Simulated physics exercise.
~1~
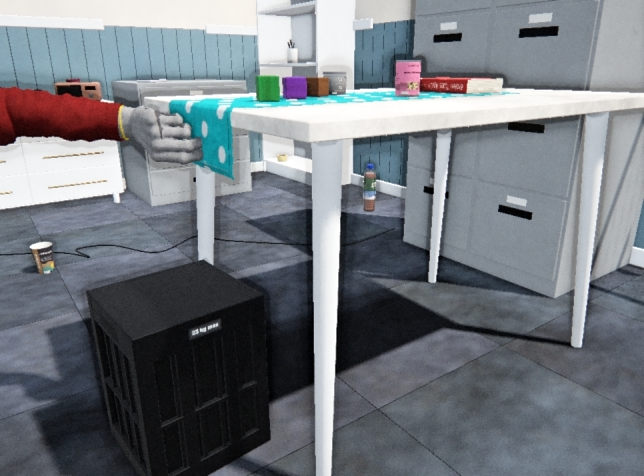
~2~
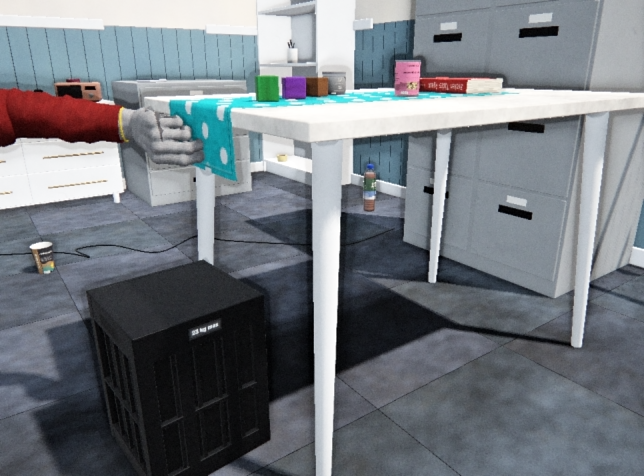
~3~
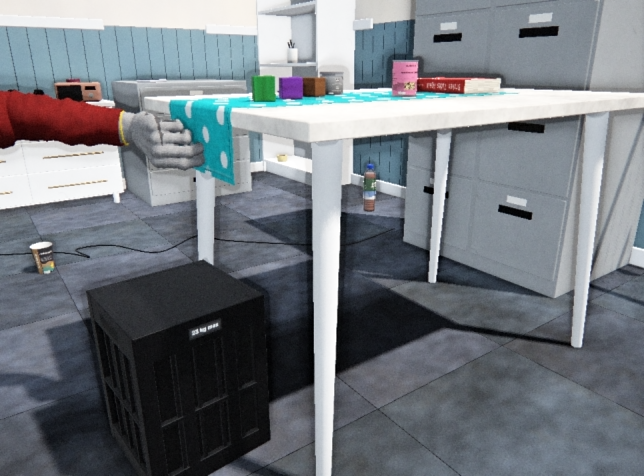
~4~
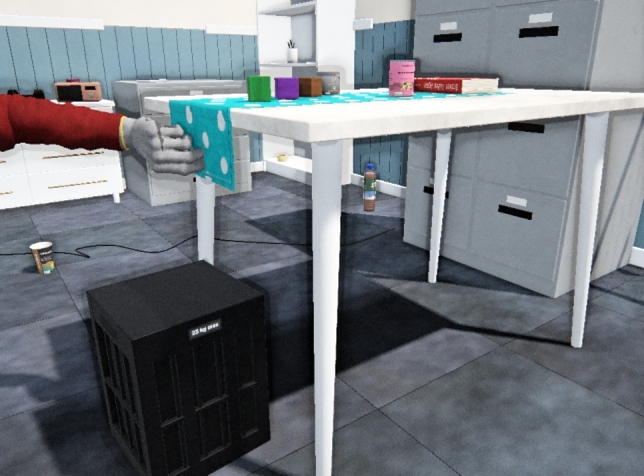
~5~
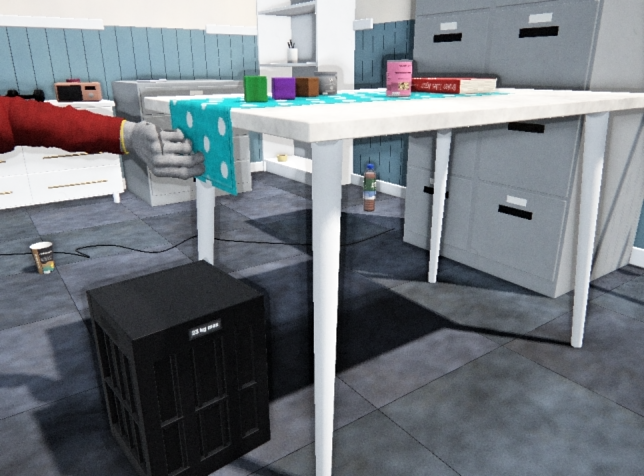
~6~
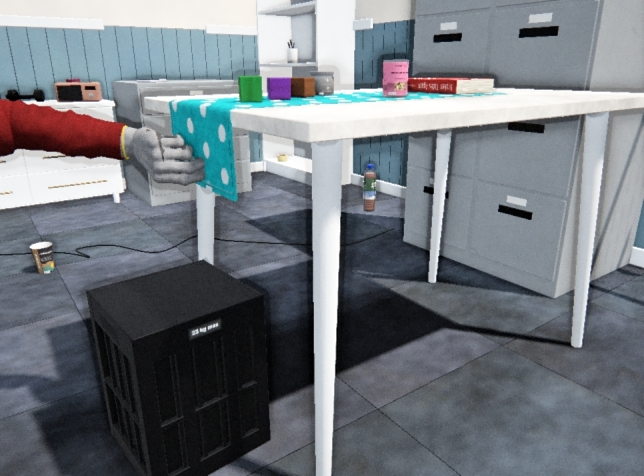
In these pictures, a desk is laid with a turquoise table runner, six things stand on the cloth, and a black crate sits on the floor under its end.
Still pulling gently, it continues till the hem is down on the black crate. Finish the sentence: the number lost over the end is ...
The number lost over the end is two.
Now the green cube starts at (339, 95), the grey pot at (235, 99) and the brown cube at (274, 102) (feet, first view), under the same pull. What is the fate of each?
First the green cube, which is kept, then the grey pot, which is lost, and finally the brown cube, which is lost.
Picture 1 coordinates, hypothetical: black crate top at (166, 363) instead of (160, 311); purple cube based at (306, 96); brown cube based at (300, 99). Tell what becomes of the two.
The purple cube is lost; the brown cube is lost.
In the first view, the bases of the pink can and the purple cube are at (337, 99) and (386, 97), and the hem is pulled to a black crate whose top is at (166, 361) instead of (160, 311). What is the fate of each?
As for the pink can, it leaves the top; as for the purple cube, it holds its spot.
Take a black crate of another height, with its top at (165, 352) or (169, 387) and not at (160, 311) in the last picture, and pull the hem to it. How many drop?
That would make 3 and 4.
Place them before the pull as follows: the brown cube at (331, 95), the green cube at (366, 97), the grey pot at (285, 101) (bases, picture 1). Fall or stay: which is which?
The brown cube stays put; the green cube stays put; the grey pot ends up off.
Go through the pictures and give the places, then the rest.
The first frame shows hem (234, 180); green cube (267, 76); purple cube (294, 77); brown cube (316, 77); grey pot (335, 71); pink can (409, 60); top of the crate (160, 311).
The second frame shows hem (237, 181); green cube (267, 76).
The third frame shows hem (235, 185); purple cube (290, 77).
The fourth frame shows hem (235, 191); brown cube (309, 77); top of the crate (160, 311).
The fifth frame shows hem (237, 195); grey pot (326, 71).
The sixth frame shows hem (237, 201); green cube (250, 76); purple cube (278, 77); brown cube (302, 78); grey pot (322, 71); pink can (396, 60).
Early on, hem near (206, 251); green cube gone.
Midway, hem on the crate; green cube and purple cube gone.
Finally, hem on the crate; green cube and purple cube gone. The answer is two.
